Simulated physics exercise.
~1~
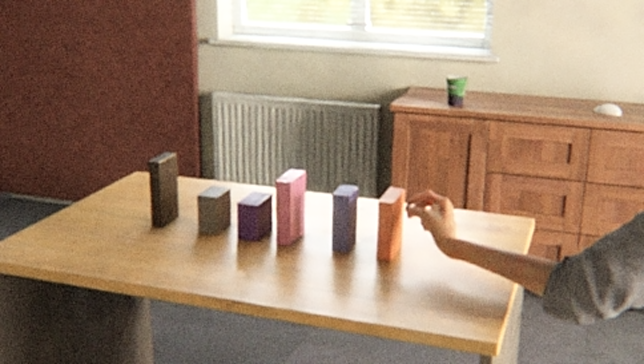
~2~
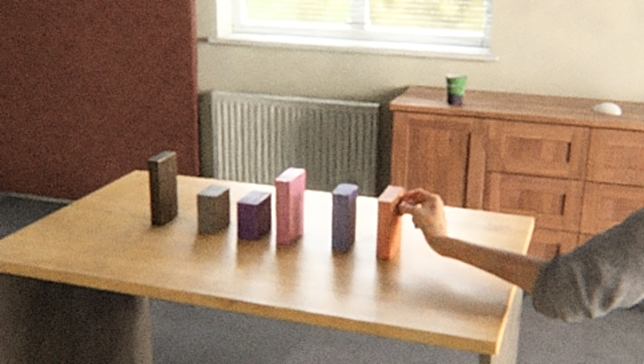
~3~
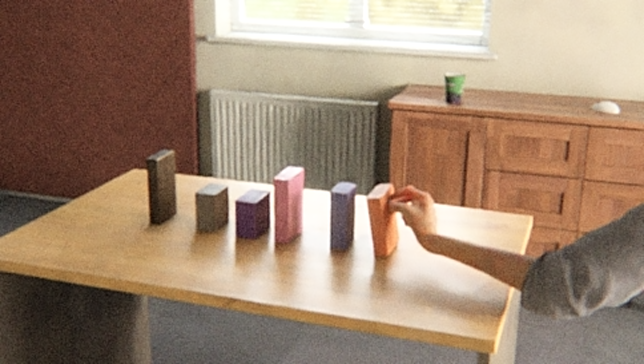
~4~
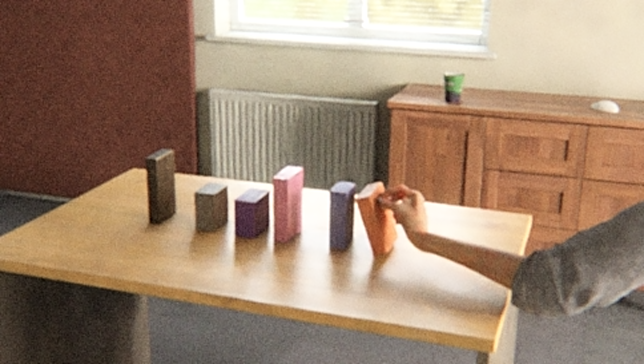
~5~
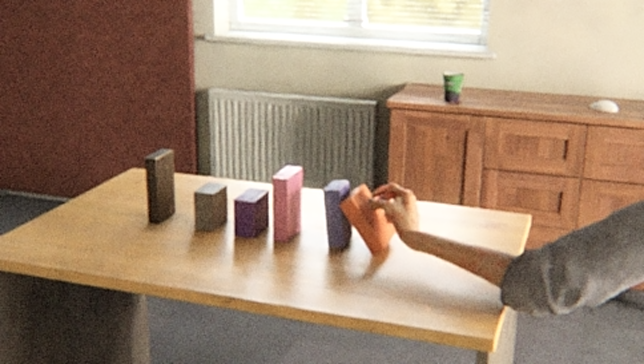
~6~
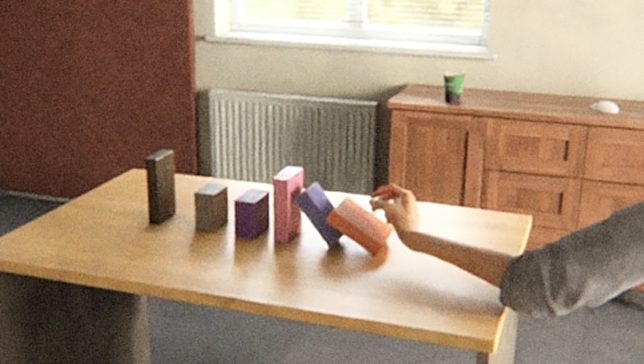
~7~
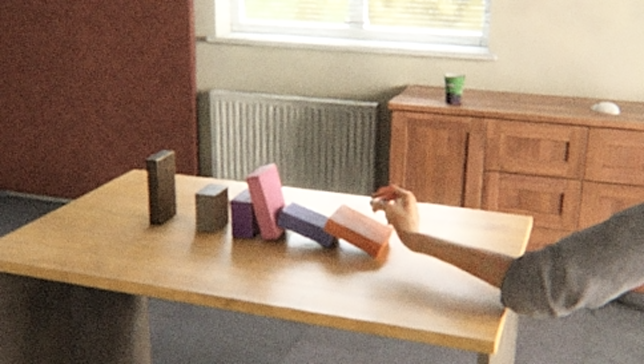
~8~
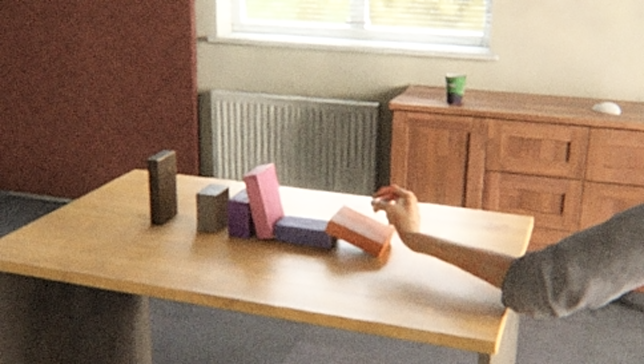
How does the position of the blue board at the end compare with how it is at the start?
At the start the blue board stands upright between the pink board and the orange block, but by the end it has fallen to the left and lies on its side on the table.
In this clip, a hand tips the rightmost block, an orange one, leftward on a wooden table, and it topples the blue board, which knocks the pink board. The blue board ends flat, the orange block lies tilted, and the pink board leans left while the black and grey blocks stay standing.
